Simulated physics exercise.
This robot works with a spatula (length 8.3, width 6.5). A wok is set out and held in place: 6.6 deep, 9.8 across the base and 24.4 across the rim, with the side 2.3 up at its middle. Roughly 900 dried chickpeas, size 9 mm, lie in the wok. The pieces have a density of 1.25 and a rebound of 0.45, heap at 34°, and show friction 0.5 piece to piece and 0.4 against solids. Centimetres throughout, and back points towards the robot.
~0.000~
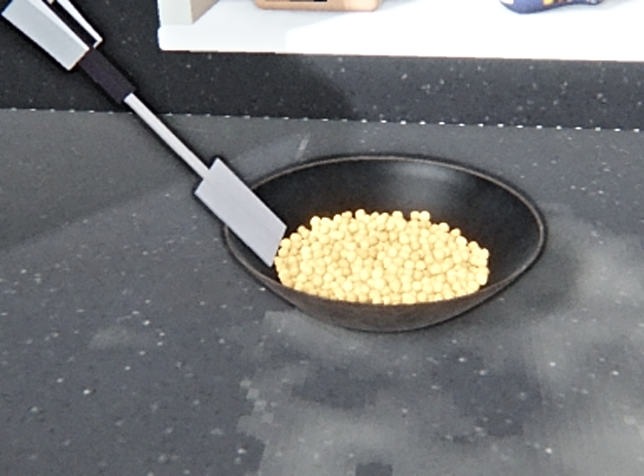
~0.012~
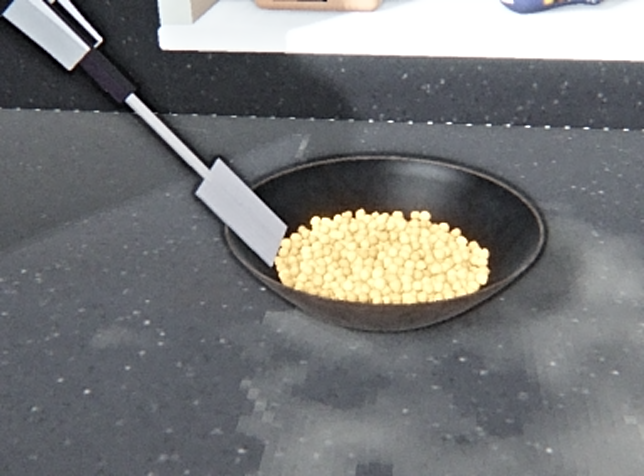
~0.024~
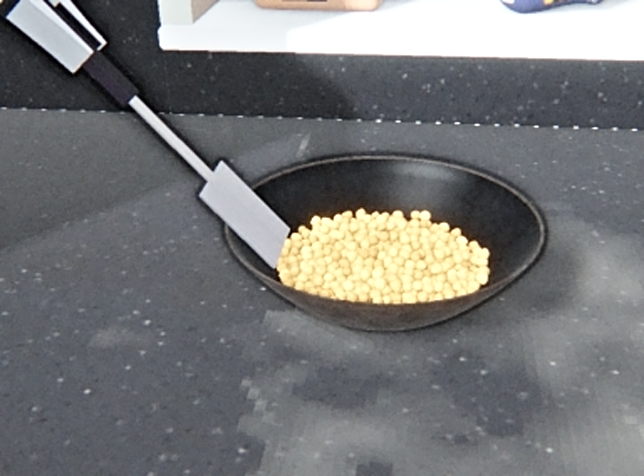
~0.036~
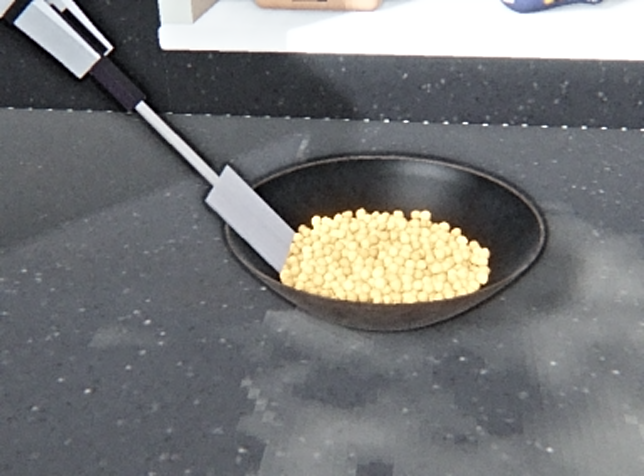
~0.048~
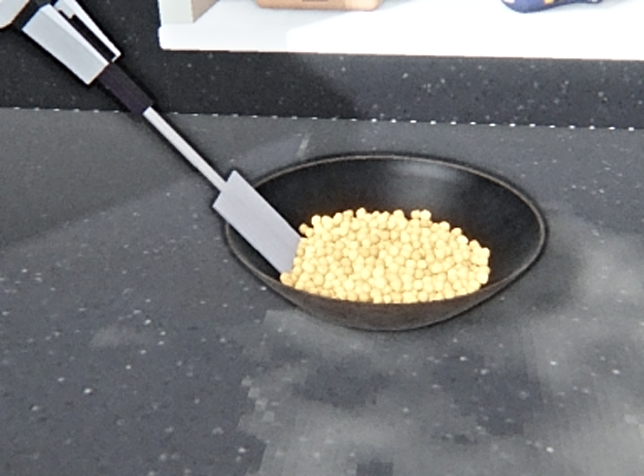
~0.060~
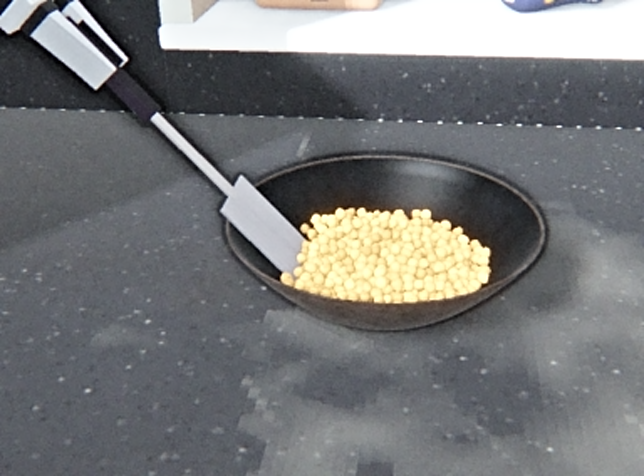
A dark, speckled grey countertop is seen from above at an angle, with a white shelf edge along the top. A black wok holding a heap of pale yellow chickpeas sits right of centre, and a grey spatula held by a robot's gripper reaches in from the upper left. The spatula slides slowly a short way right and slightly down, nudging the heap's left edge, while the wok and camera stay still.
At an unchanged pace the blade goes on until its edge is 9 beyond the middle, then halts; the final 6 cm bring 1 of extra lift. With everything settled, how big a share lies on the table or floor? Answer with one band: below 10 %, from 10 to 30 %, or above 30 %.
From 10 to 30 %.
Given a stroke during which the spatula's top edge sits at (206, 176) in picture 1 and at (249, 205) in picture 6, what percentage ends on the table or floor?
Some 35 per cent.
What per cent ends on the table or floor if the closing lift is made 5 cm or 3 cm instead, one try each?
Try one gives about 20 in a hundred, try two about 20 in a hundred.
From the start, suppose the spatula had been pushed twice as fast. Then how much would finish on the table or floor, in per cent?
Then roughly 35 percent.
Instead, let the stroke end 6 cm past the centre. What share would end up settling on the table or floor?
That would give close to 0 per cent.
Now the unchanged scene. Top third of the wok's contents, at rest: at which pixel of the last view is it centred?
Pixel position: Approx. (477, 248).
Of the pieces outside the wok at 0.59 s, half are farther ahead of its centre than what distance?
I'd say some 16 centimetres.
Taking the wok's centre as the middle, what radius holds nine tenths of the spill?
Roughly 25 cm.
After 0.19 s, sloping 48°, highest piece 5 above the table; 900 in the wok.
After 0.32 s, sloping 48°, highest piece 7 above the table; 900 in the wok.
After 0.59 s, sloping 48°, highest piece 8 above the table; 734 in the wok, 146 on the table or floor, 20 on the blade or in flight.
After 1.64 s, sloping 48°, highest piece 7 above the table; 729 in the wok, 171 on the table or floor.
In the end, 729 in the wok, 171 on the table or floor. That is 19 % on the table or floor.
